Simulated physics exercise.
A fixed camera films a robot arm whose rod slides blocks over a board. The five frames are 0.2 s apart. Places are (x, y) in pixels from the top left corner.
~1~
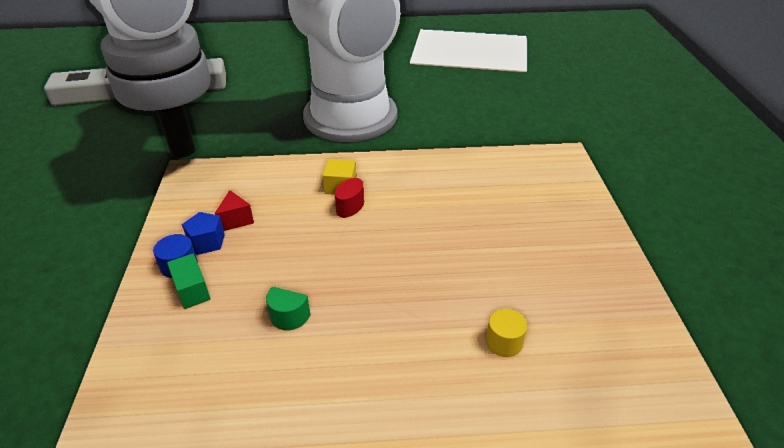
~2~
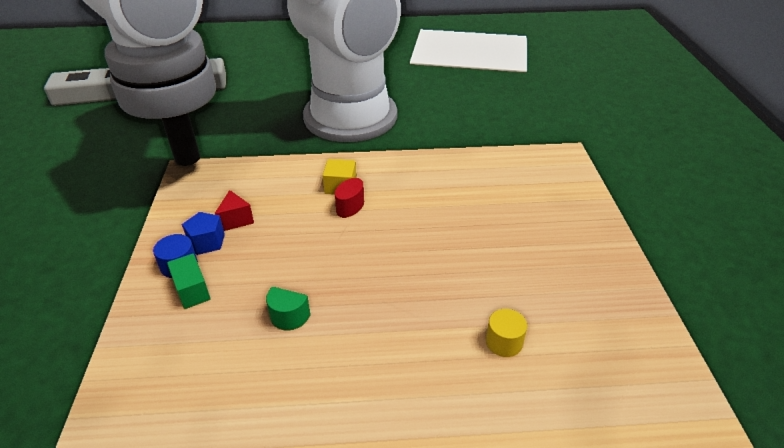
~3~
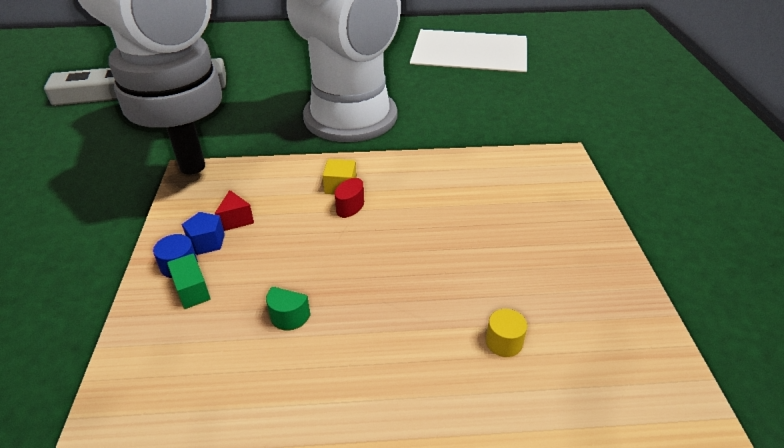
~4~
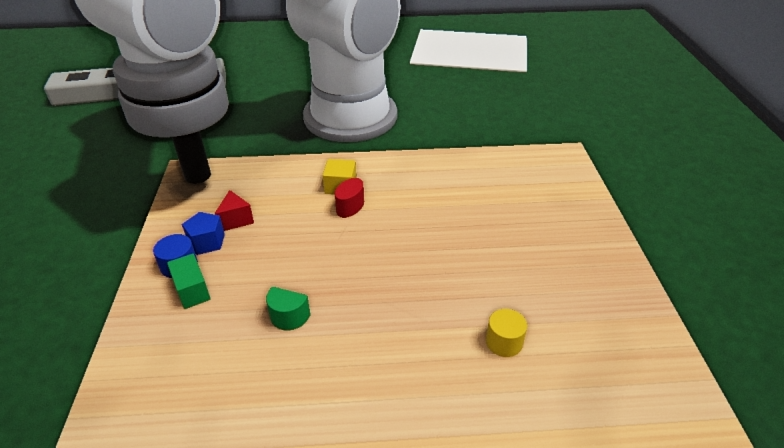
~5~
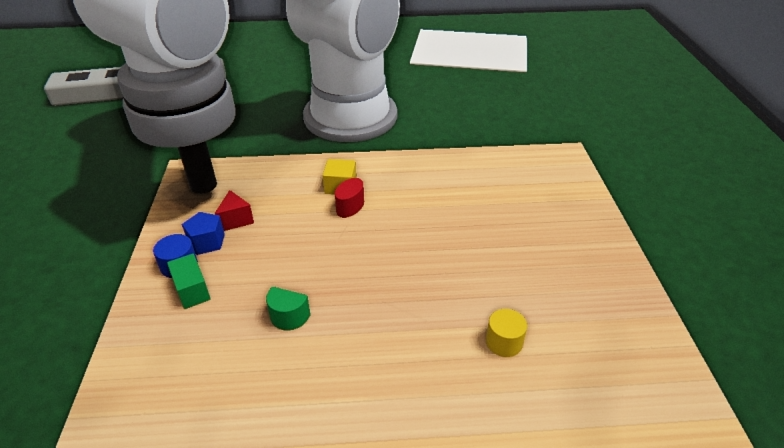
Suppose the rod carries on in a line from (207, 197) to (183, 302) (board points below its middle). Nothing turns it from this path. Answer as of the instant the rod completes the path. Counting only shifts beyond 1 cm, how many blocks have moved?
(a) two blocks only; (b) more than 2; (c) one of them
(b)
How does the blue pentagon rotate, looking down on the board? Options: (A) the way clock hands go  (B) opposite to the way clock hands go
Correct choice: B.
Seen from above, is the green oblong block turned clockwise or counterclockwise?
Counterclockwise rotation.
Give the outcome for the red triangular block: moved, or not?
The red triangular block will stay where it is.
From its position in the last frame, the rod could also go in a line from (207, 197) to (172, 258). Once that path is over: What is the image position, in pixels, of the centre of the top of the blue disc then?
Put as a pixel place, it's (164, 262).
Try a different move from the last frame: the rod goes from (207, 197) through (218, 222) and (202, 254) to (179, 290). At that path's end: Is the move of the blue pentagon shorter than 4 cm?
Short answer: No.
On the path given first. One third of the way, rod (197, 217); blue pentagon (202, 228).
Two thirds of the way, rod (189, 252); blue disc (156, 262); green oblong block (184, 279), turned 30° anticlockwise; blue pentagon (213, 251), turned 80° anticlockwise.
At the end, rod (179, 291); blue disc (140, 279); green oblong block (183, 303), turned 85° anticlockwise; blue pentagon (216, 259), turned 120° anticlockwise; red triangular block in place.
